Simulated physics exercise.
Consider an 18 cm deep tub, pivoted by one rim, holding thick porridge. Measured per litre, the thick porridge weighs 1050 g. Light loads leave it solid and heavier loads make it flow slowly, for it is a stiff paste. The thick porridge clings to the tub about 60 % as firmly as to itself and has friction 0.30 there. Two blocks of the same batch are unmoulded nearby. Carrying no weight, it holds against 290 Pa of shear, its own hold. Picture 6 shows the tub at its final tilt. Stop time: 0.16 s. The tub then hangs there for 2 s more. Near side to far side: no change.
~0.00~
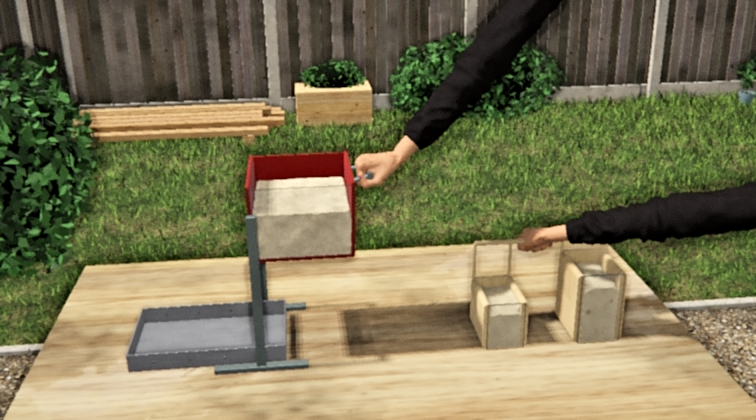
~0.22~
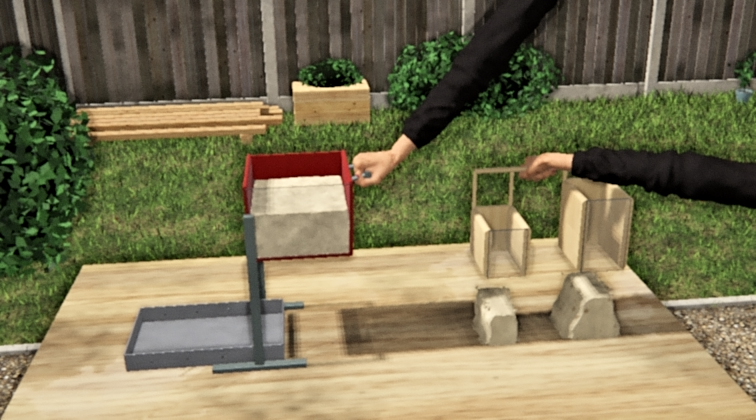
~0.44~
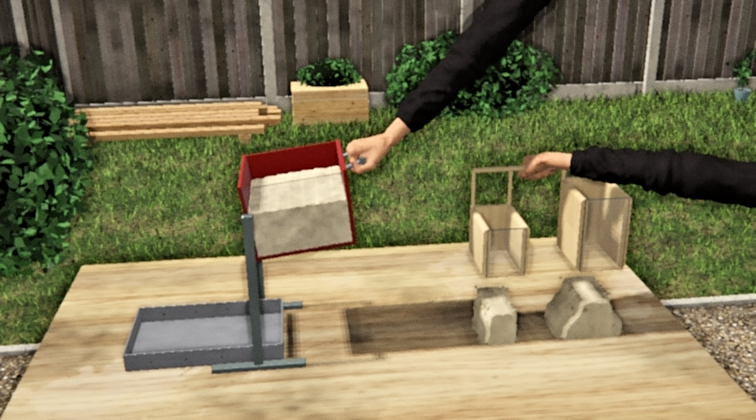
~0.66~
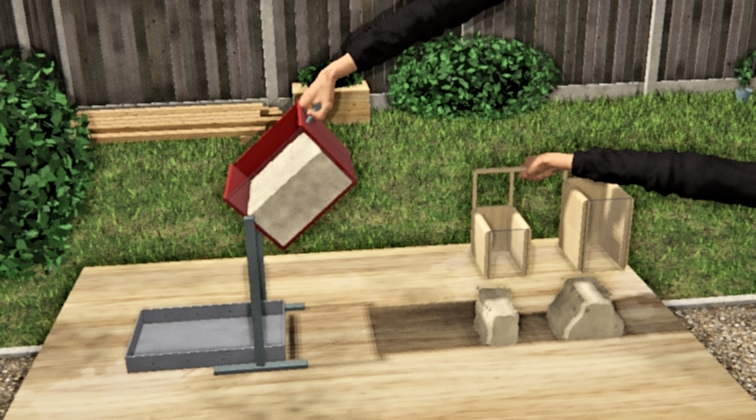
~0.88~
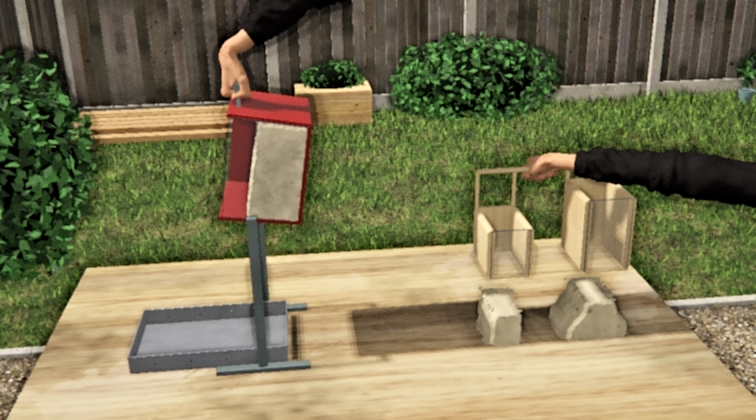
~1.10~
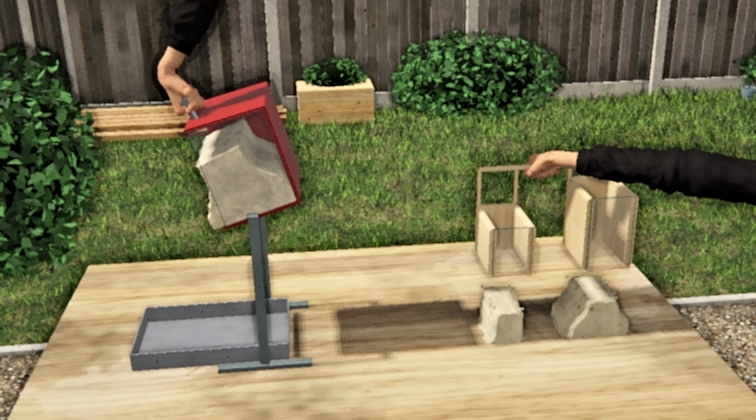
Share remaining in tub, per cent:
Near 0 percent.
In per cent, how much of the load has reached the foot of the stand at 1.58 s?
65 %.
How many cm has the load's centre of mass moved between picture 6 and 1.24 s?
The distance comes to some 12 cm.
After 1.24 s, the tub is at 106 degrees and holds 39 %.
After 1.41 s, the tub is at 106 degrees and holds 19 %.
After 1.58 s, the tub is at 106 degrees and holds 0 %.
After 1.75 s, the tub is at 106 degrees and holds 0 %.
After 3.10 s, at the end, the tub is at 106 degrees and holds 0 %.
